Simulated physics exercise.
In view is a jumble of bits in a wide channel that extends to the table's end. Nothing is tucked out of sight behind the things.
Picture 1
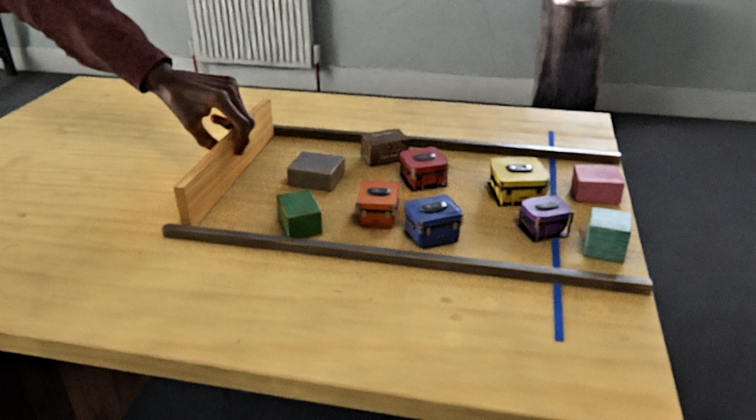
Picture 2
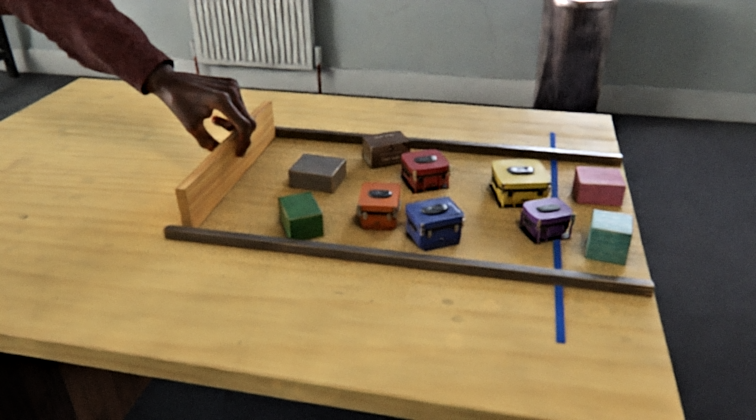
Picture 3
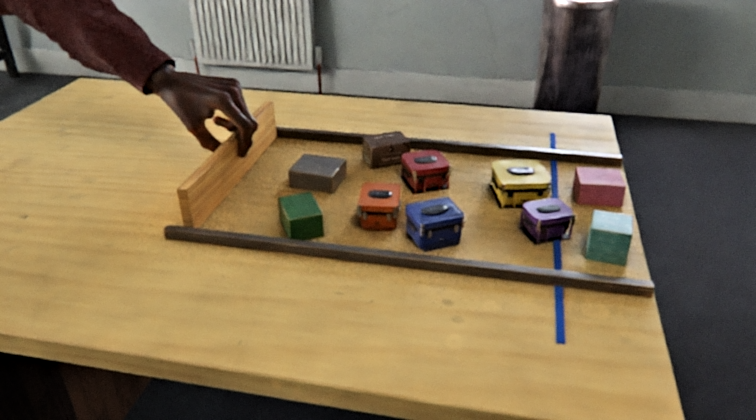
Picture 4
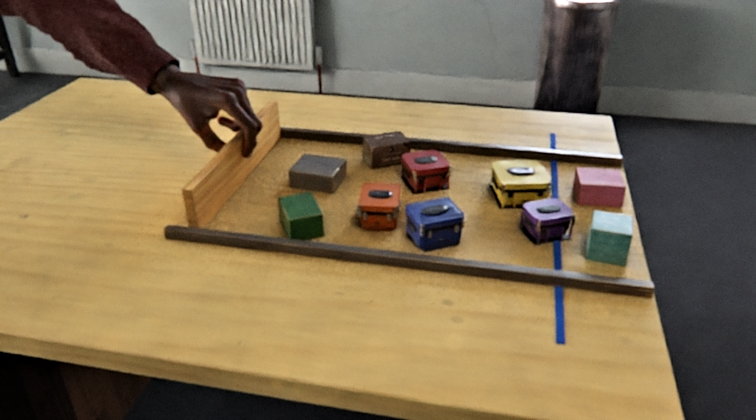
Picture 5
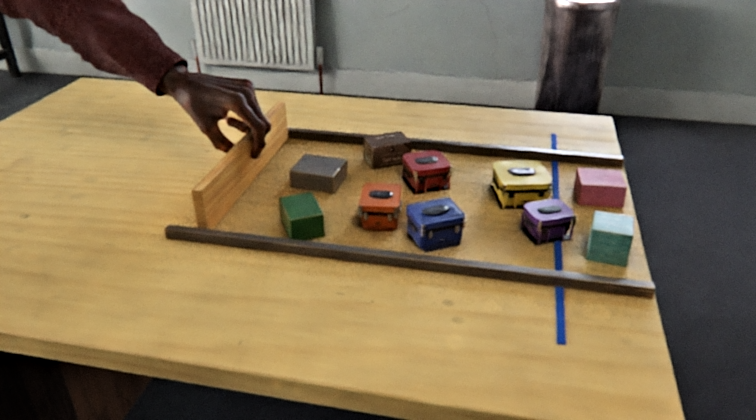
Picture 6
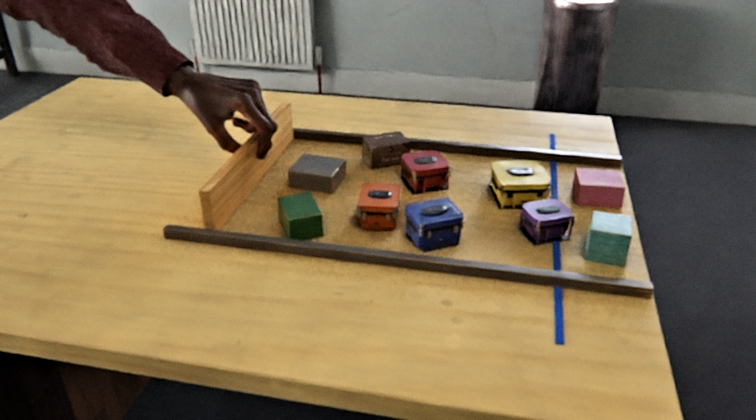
On a pale wooden table in a grey-walled room with a radiator, seen from above and to one side, two dark rails form a wide channel. Grey, green, brown, pink and turquoise blocks lie among orange, red, blue, yellow and purple cases, with blue tape crossing near the right end. A hand slides an upright wooden board slightly rightward from the left, while the objects stay still and the camera barely shifts.
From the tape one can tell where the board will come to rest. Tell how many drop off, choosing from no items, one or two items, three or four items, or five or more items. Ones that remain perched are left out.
Three or four items drop off.
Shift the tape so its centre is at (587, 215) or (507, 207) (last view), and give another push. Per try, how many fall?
Down on the floor: 6 and 1.
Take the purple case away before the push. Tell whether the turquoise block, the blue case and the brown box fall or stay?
The turquoise block falls, the blue case remains up, the brown box holds on.
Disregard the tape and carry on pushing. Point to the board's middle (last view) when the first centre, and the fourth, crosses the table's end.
Pixels, in order: Around (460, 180), around (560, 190).
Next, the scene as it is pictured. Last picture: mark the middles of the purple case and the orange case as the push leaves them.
Roughly (636, 230) for the first and roughly (589, 221) for the second.
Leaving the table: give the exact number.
The figure is 3, exactly.
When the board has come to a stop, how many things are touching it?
Count: 4.
A little later, none off yet; turquoise block at rest near (609, 238); pink block at rest near (598, 188); purple case at rest near (546, 222).
Next, none off yet; turquoise block at rest near (609, 238); pink block shifted about its own width near (627, 191); purple case at rest near (547, 222).
When it is over, the number that fall off is three or four; down, yellow case, pink block and turquoise block.
